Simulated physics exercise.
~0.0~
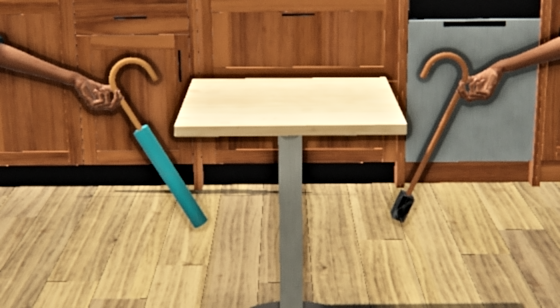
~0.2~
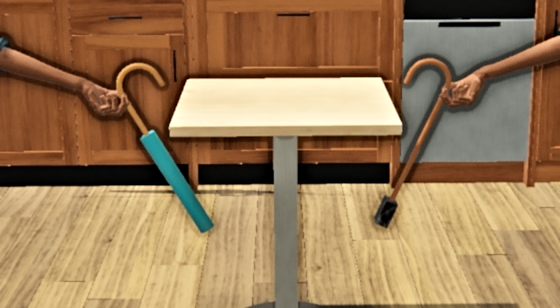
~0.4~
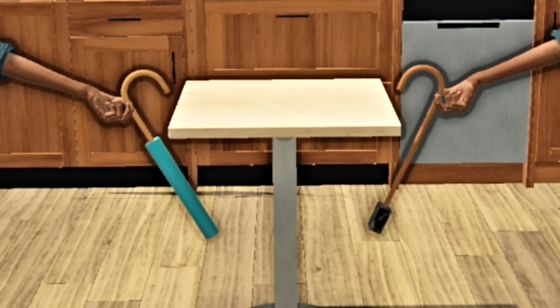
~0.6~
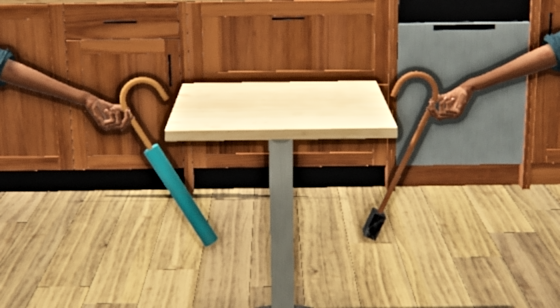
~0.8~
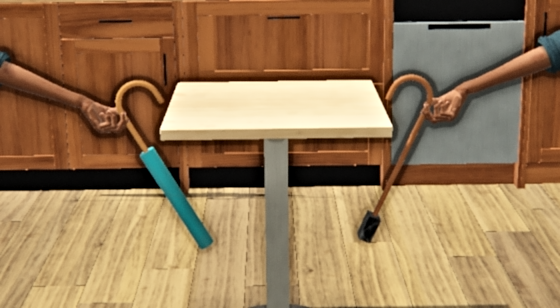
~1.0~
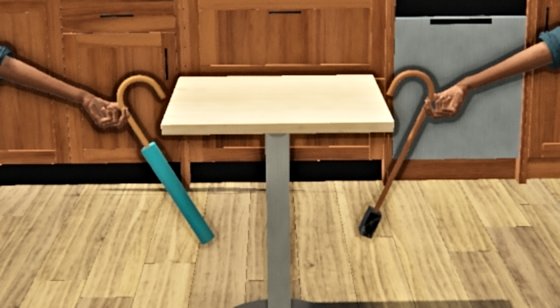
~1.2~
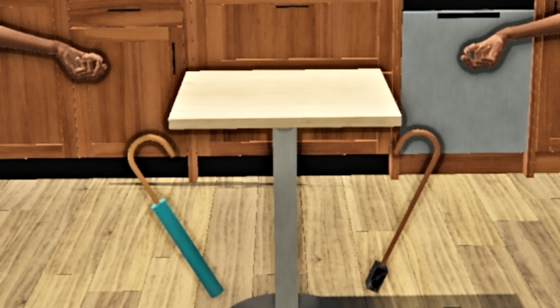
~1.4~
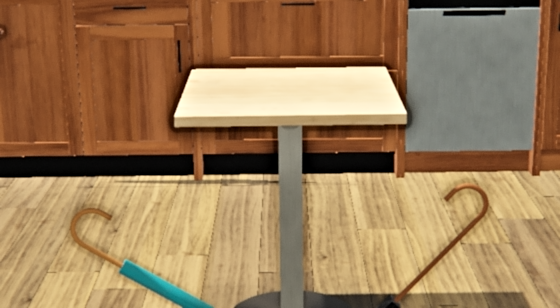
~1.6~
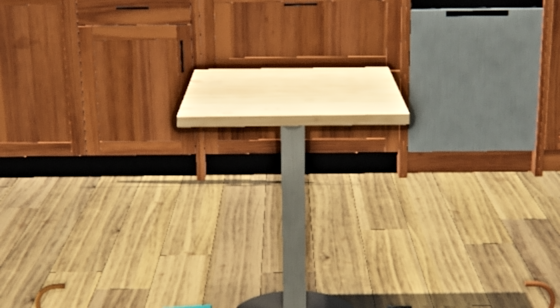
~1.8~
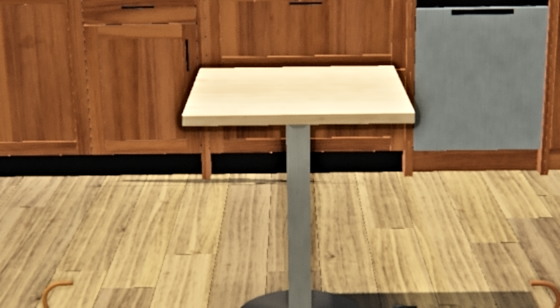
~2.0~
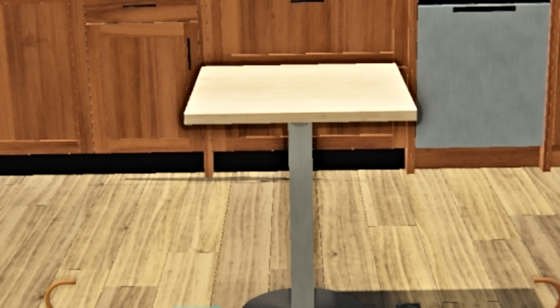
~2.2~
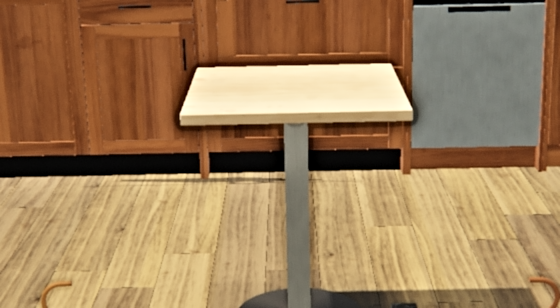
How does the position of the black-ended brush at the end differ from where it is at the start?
At the start a hand holds the brush up by its crook to the right of the table. At the end it is down on the floor at the lower right, with only its curved handle in view.
